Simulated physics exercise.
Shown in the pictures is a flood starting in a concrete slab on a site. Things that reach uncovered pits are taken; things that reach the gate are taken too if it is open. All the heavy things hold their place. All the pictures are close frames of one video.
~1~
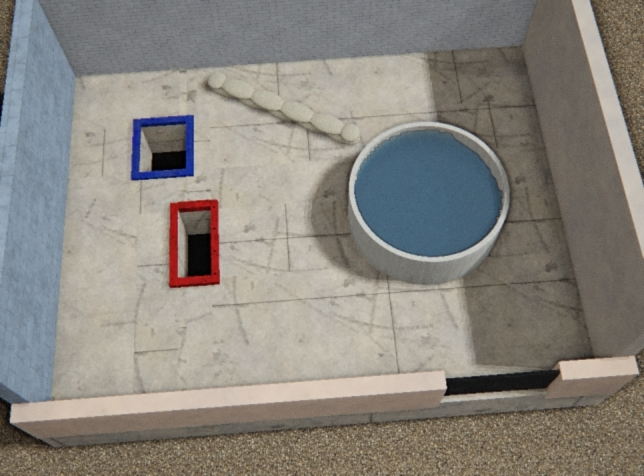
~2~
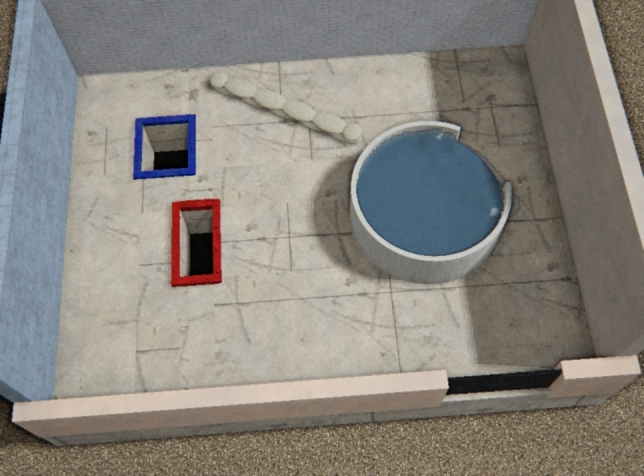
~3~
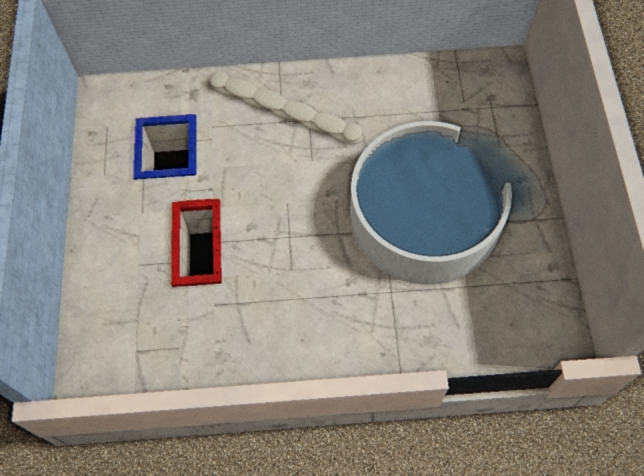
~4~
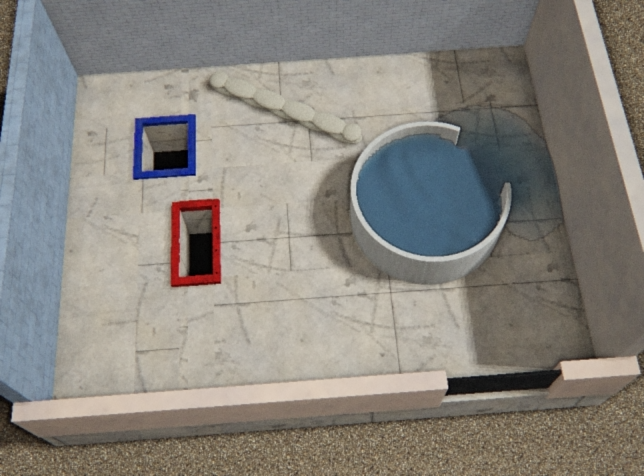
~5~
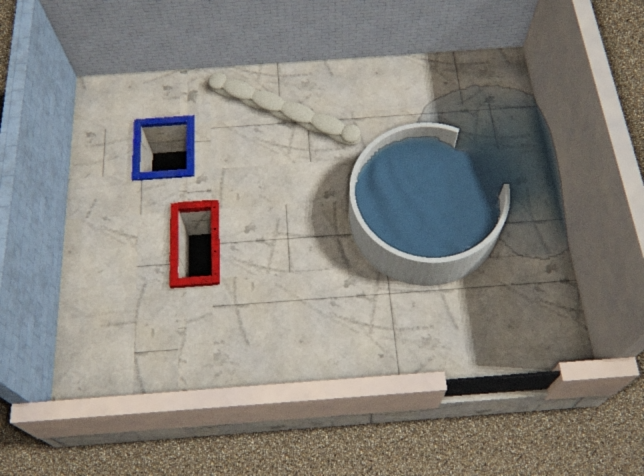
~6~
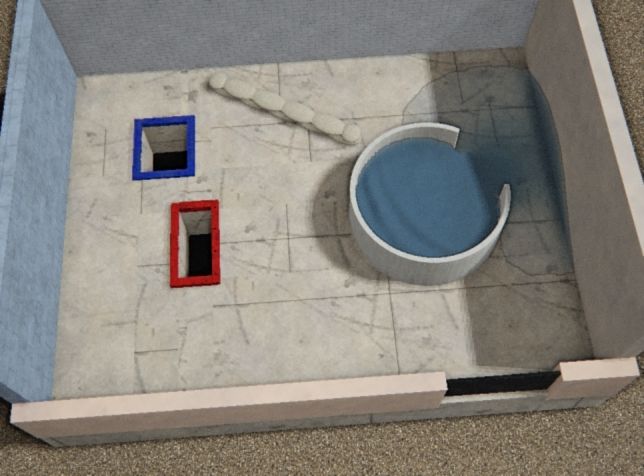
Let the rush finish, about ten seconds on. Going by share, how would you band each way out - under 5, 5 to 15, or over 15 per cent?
In the end gate: Beneath five per cent. Red pit: Beneath five per cent. Blue pit: Beneath five per cent.
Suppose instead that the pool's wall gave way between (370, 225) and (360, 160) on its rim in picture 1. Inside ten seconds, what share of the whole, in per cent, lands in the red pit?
About 20 percent ends up in the red pit, by my reckoning.
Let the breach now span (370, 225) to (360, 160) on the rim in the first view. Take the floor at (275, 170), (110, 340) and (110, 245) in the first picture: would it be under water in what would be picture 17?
Note, points one to three: Reached and soaked / reached and soaked / unreached.
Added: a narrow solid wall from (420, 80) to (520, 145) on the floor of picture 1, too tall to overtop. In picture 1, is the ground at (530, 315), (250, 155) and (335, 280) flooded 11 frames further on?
Result, listed order: Spot 1 reached by the flood, spot 2 kept clear of the flood, spot 3 kept clear of the flood.
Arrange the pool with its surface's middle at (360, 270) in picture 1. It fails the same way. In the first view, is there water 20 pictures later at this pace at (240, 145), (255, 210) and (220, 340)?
Going through the three spots, I'd say high and dry, high and dry, high and dry.
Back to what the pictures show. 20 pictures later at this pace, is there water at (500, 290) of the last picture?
Submerged.
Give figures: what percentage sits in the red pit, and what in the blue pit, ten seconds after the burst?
In the order asked: 0 percent and 0 percent.
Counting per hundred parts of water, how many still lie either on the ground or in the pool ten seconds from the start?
Around 100 parts in a hundred.
A moment on, water covers 15 % of the floor; the gate 0 %, the red pit 0 %, the blue pit 0 %.
Next, water covers 30 % of the floor; the gate 0 %, the red pit 0 %, the blue pit 0 %.
Then, water covers 45 % of the floor; the gate 0 %, the red pit 0 %, the blue pit 0 %.
Later, water covers 90 % of the floor; the gate 0 %, the red pit 0 %, the blue pit 0 %.
In the end, water covers 95 % of the floor; the gate 0 %, the red pit 0 %, the blue pit 0 %.
